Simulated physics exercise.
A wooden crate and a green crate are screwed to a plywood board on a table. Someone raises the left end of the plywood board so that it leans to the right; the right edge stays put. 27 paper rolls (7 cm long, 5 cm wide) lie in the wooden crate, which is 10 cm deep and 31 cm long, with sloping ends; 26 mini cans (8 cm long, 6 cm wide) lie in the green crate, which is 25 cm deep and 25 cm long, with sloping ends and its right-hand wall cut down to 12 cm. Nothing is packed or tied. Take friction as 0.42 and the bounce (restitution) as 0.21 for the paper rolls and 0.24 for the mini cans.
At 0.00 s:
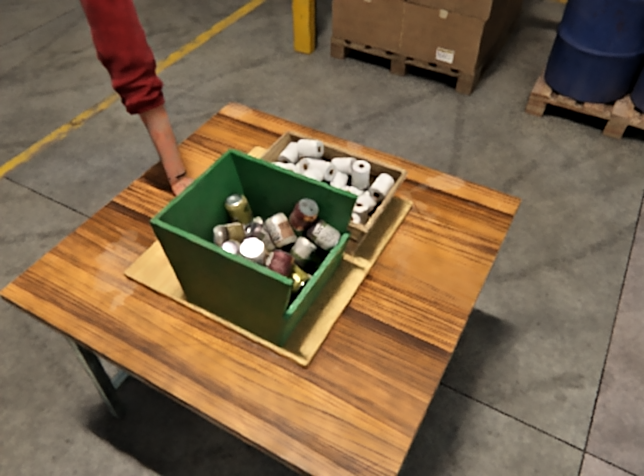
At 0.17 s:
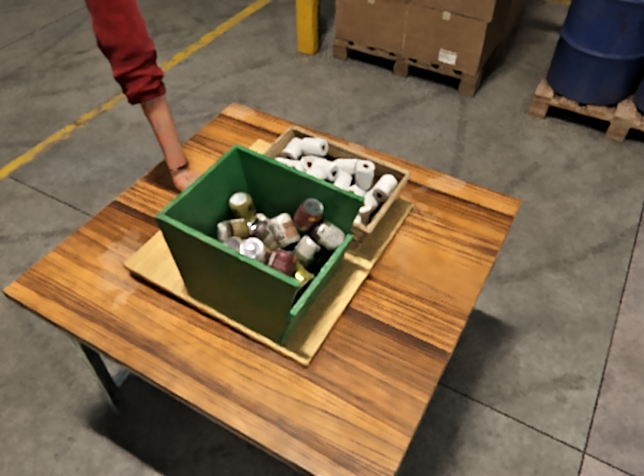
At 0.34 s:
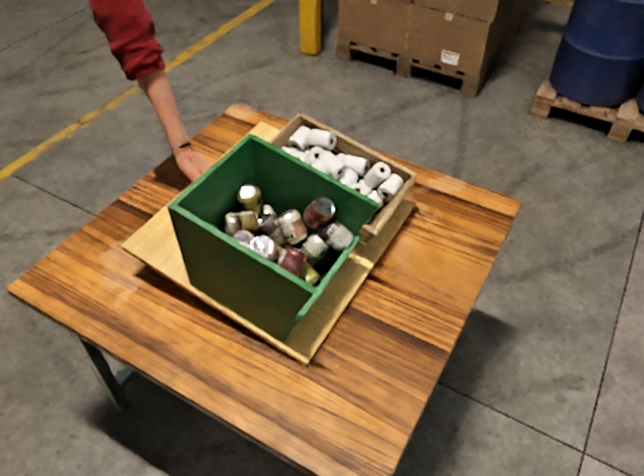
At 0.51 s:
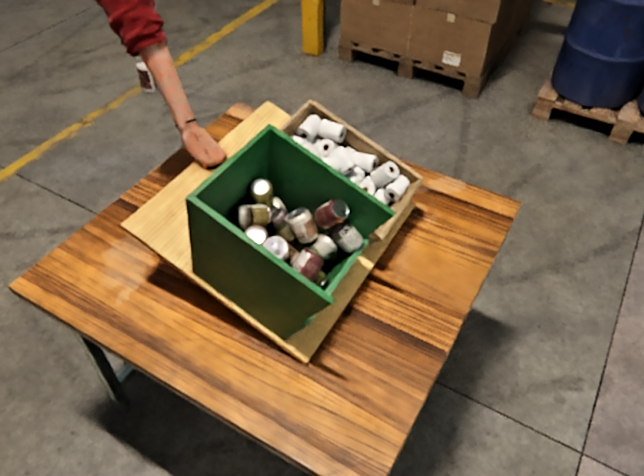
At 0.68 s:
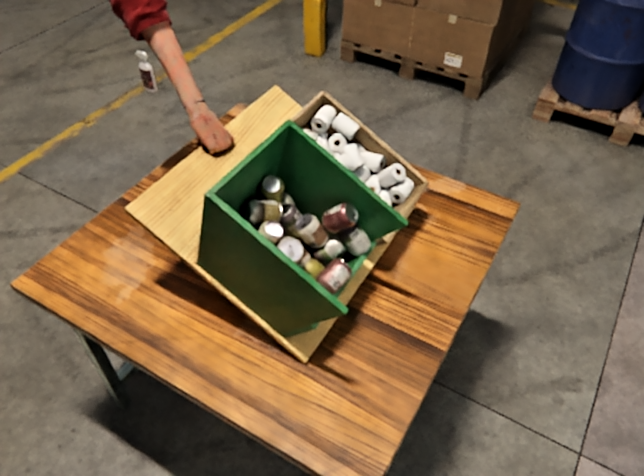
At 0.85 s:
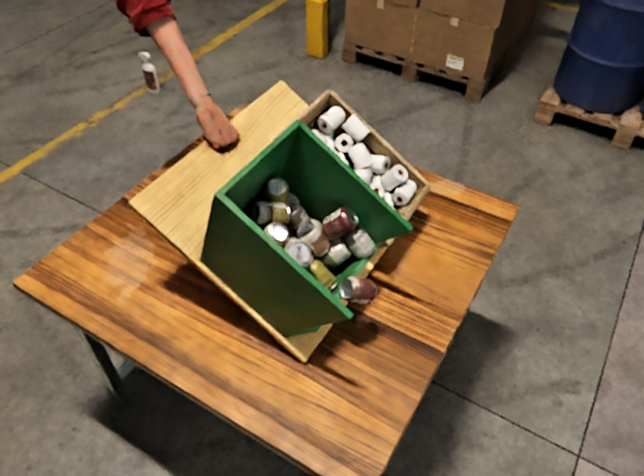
A plywood board carrying a green crate of mini cans and a wooden crate of white paper rolls tilts to the right on a table as a red-sleeved arm raises its left end, and the cans shift rightward.
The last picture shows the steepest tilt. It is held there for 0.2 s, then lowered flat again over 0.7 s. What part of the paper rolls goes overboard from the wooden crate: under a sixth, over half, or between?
Out of the wooden crate go under a sixth of the paper rolls.
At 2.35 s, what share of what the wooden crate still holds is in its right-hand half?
About 60 per cent.
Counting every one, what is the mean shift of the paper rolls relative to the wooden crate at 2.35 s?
Some 4 cm rightwards.
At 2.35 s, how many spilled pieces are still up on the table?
Some 1 pieces.
After 1.09 s, tilt 31°; wooden crate 27 in, 0 out and green crate 25 in, 1 out.
After 1.39 s, tilt 16°; wooden crate 27 in, 0 out and green crate 25 in, 1 out.
After 1.81 s, tilt 0°; wooden crate 27 in, 0 out and green crate 25 in, 1 out.
When it is over (at 2.35 s), wooden crate 27 in, 0 out and green crate 25 in, 1 out. Asked share, 0 of 27, 0 per cent.
